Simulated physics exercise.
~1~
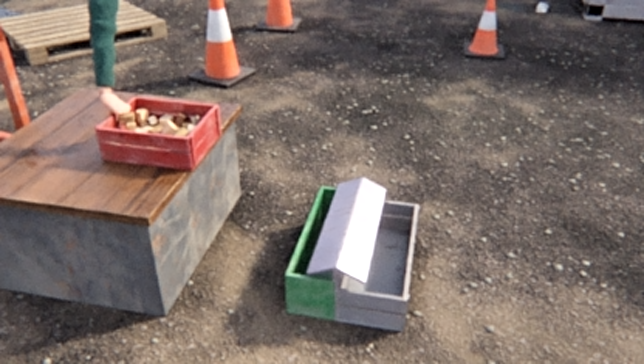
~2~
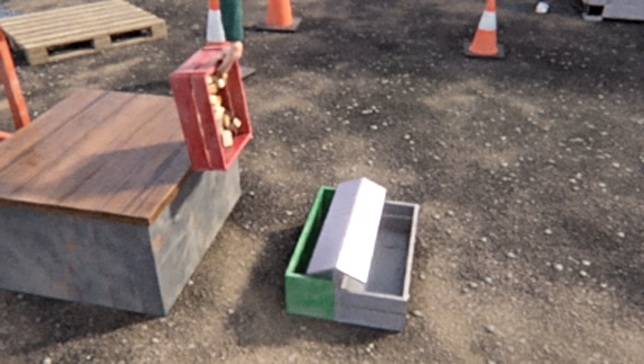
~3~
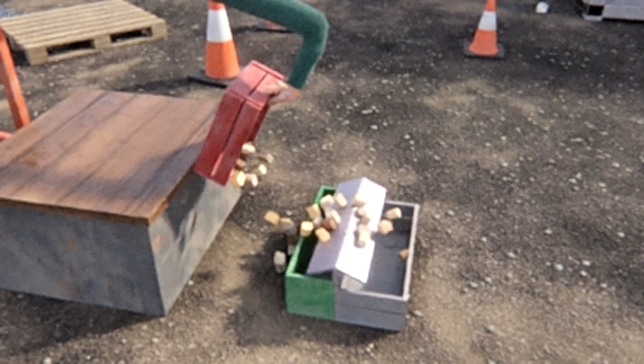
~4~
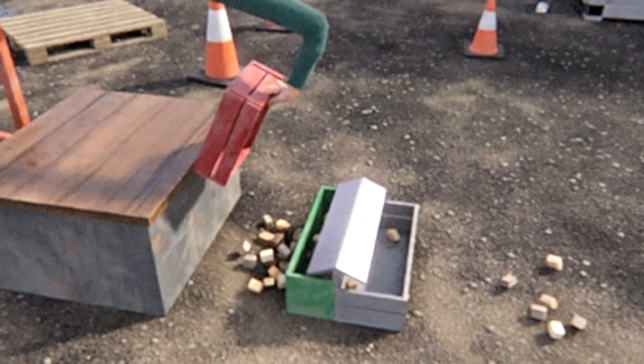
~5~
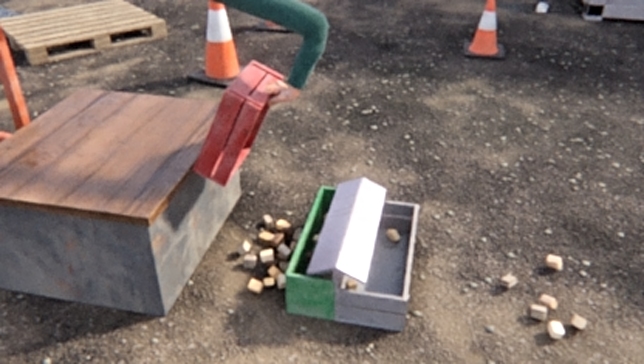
Gravel yard, a green-sleeved arm tipping wooden blocks from a red crate, most missing the green and grey boxes and scattering on the ground.
